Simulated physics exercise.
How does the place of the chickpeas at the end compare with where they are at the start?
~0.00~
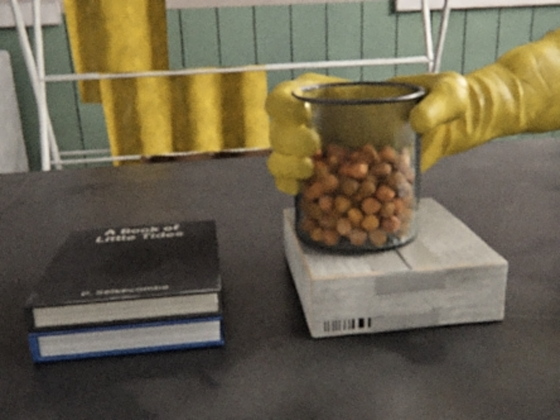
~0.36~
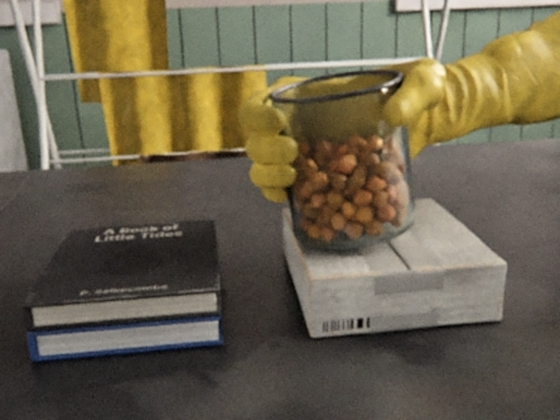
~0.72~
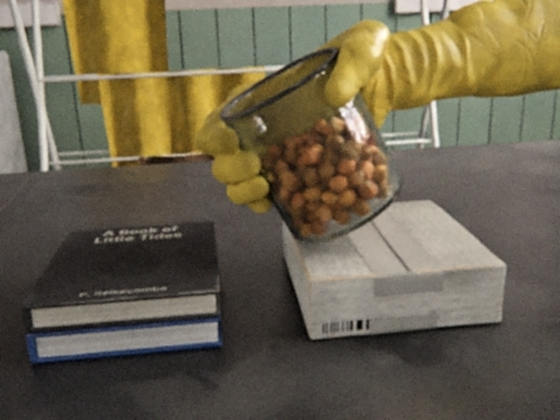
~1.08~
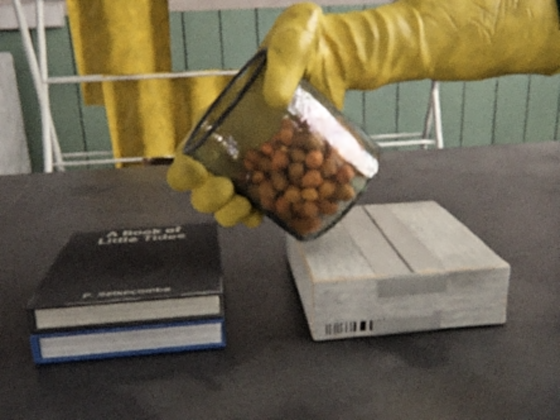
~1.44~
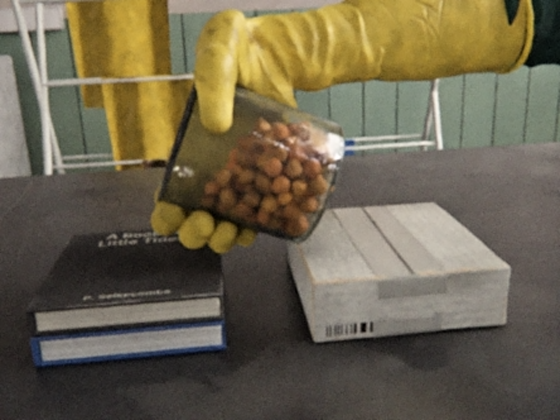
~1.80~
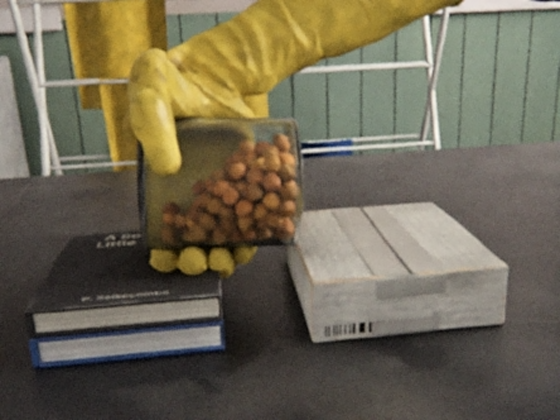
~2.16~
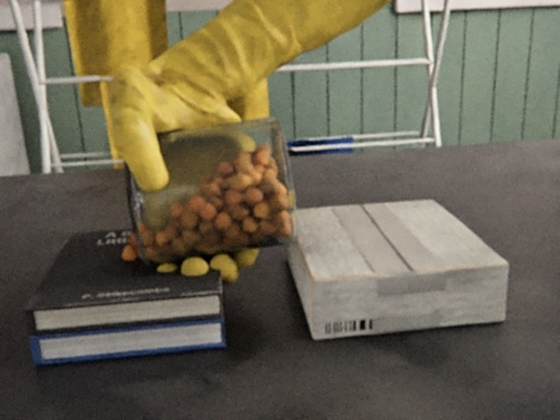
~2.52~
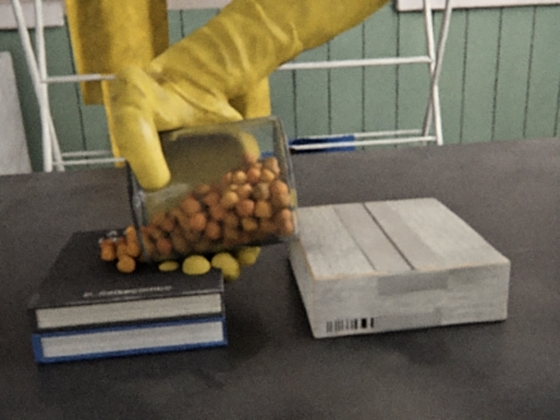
At the start they all sit in the upright glass above the pale block on the right. By the end they are well to the left, most of them still in the tipped glass by the books and a few lying on the black cover.
